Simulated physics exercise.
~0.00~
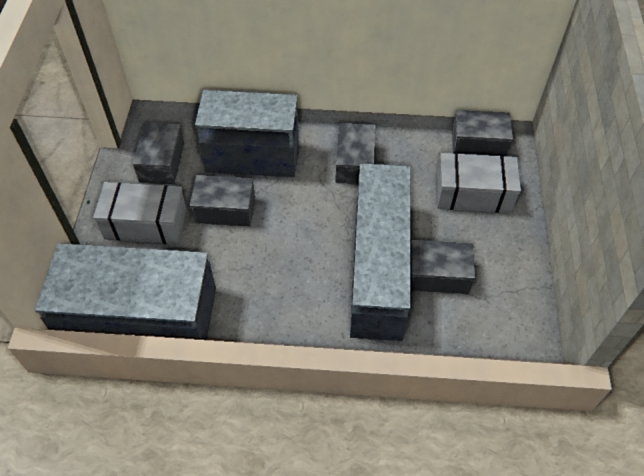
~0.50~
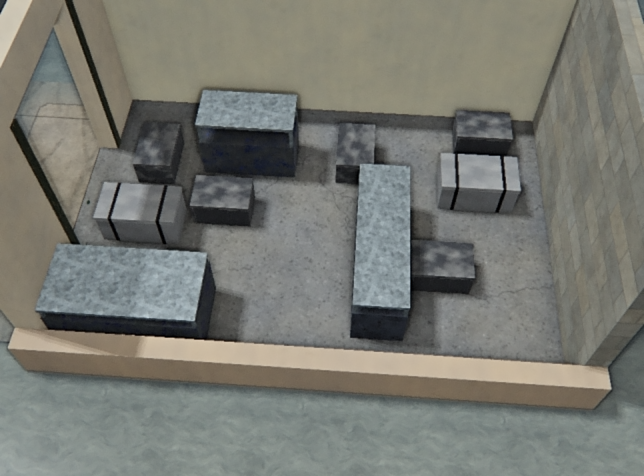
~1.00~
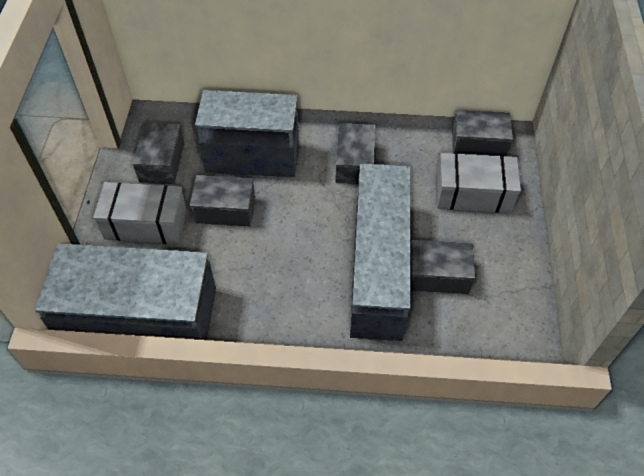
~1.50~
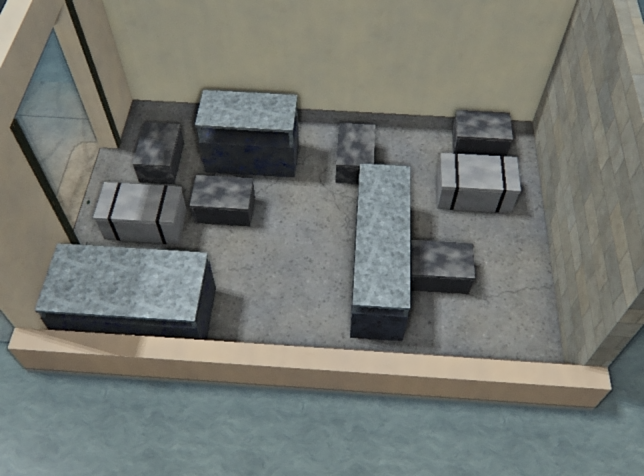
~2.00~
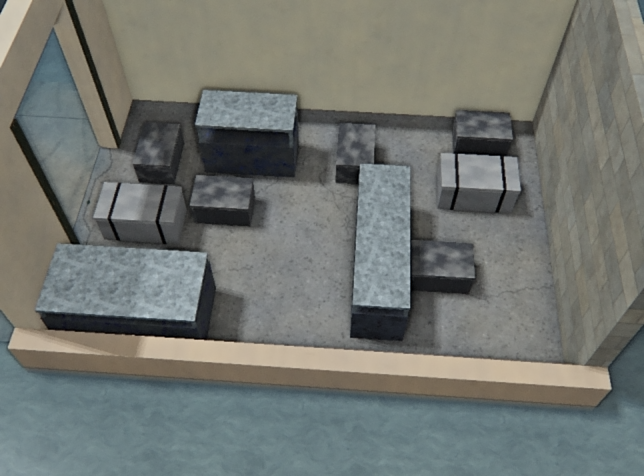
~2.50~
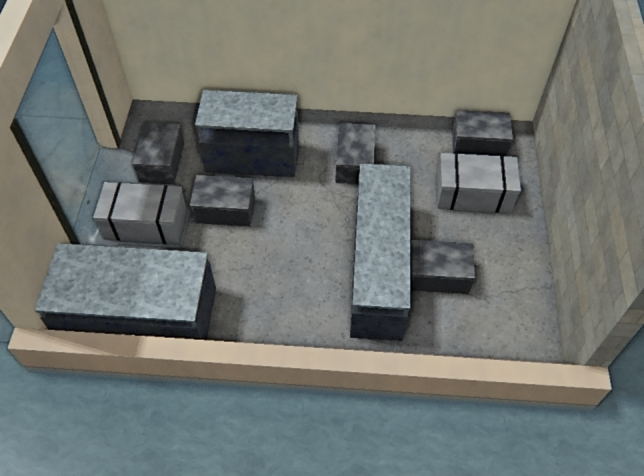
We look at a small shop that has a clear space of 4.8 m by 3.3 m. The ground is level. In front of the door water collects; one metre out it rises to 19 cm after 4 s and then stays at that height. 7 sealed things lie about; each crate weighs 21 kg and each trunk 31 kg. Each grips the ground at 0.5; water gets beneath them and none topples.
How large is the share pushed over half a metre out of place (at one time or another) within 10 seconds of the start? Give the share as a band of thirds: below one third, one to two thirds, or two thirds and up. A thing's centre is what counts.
Middle band: A third to two thirds.
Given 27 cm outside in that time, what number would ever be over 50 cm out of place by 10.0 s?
Count: 6.
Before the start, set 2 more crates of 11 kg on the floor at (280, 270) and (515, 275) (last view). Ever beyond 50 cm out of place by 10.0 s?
Above the limit, then inside the limit.
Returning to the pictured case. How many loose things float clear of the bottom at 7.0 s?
The number is 1.
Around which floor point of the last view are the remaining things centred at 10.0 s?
Roughly at (375, 199).
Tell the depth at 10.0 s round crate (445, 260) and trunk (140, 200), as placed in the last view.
4 and 15 cm.
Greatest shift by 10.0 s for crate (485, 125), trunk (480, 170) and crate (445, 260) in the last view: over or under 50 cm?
Within, within, within.
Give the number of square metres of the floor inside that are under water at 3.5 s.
Around 1.5 m2 of it.
After 3.5 s 0 of 7 are over 50 cm from their spots; 0 afloat.
After 4.5 s 0 of 7 are over 50 cm from their spots; 0 afloat.
After 7.0 s 2 of 7 are over 50 cm from their spots; 1 afloat.
After 10.0 s 4 of 7 are over 50 cm from their spots, and 4 have been at some point; 4 afloat.
